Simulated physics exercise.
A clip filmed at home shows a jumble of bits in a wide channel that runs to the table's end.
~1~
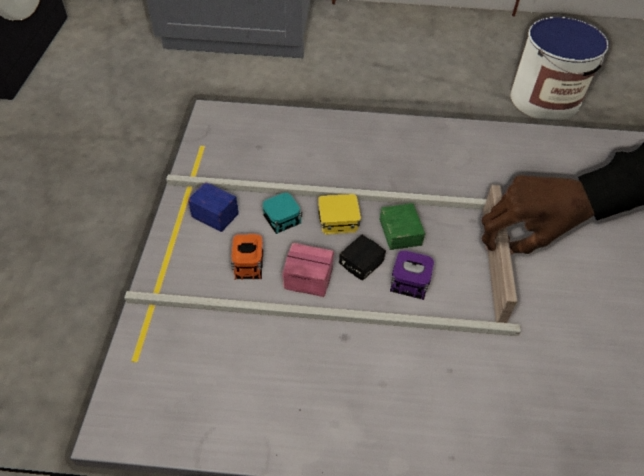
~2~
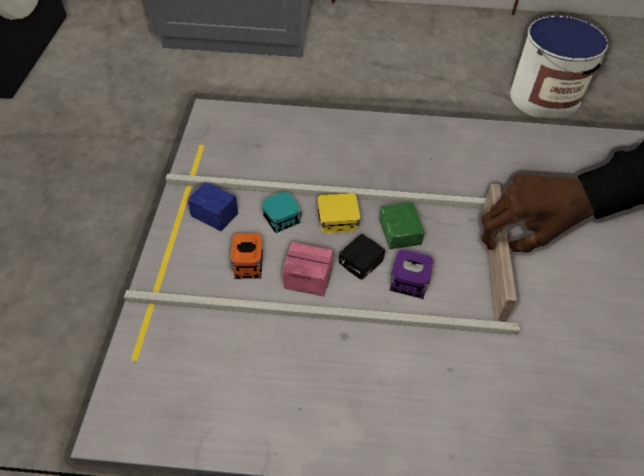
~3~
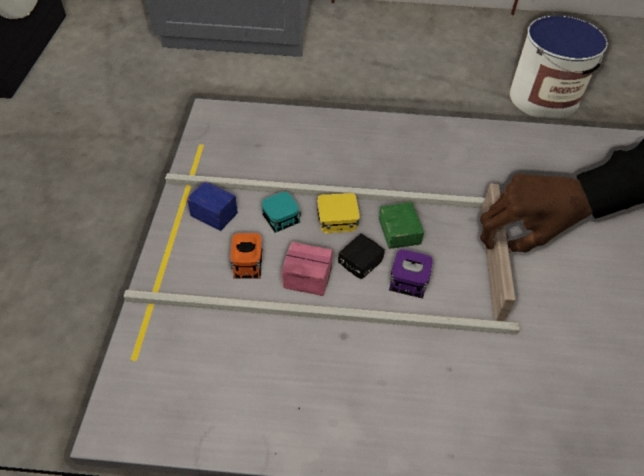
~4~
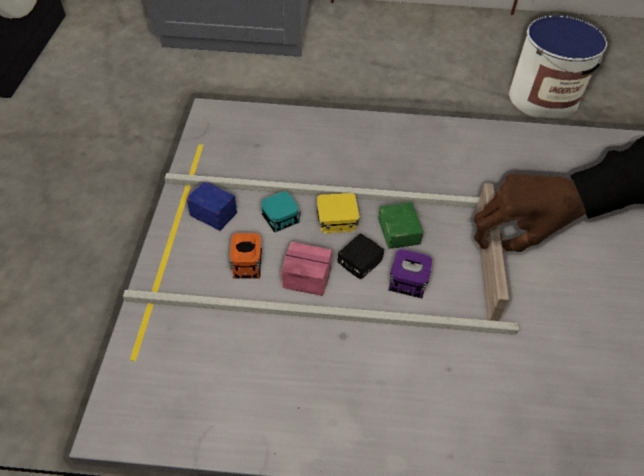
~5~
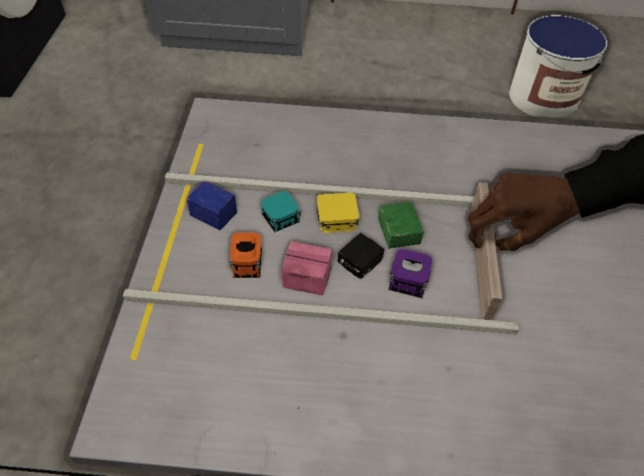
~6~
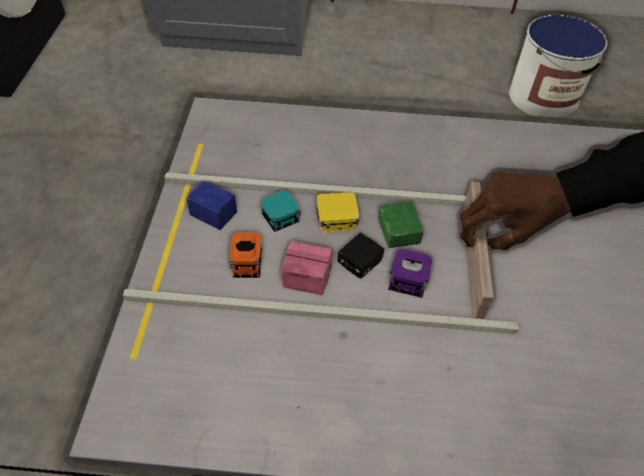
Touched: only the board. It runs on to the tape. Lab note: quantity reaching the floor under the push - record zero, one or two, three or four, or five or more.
Recorded: Five or more.
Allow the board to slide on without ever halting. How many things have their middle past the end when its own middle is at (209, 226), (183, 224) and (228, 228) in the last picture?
The counts would come out as 3, 6 and 3.
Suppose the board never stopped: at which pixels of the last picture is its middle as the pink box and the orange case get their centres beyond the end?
About (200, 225), and about (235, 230) for the other.
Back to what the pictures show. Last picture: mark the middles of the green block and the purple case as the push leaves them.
Listed as asked: First (163, 203), and then (144, 254).
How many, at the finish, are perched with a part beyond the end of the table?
The total comes out at 2.
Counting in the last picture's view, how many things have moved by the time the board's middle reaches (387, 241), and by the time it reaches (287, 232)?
Up to then 4, and up to the other point 8.
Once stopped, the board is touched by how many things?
I count 2 of them.
Early on, none off yet; blue block at rest near (212, 205); orange case at rest near (246, 255); turquoise case at rest near (280, 211).
A while later, none off yet; blue block travelled about its own width near (150, 202); orange case travelled well along near (171, 249); turquoise case travelled well along near (187, 200).
Finally, the number that fall off is five or more; lost, black box, yellow case, pink box, turquoise case, orange case and blue block.
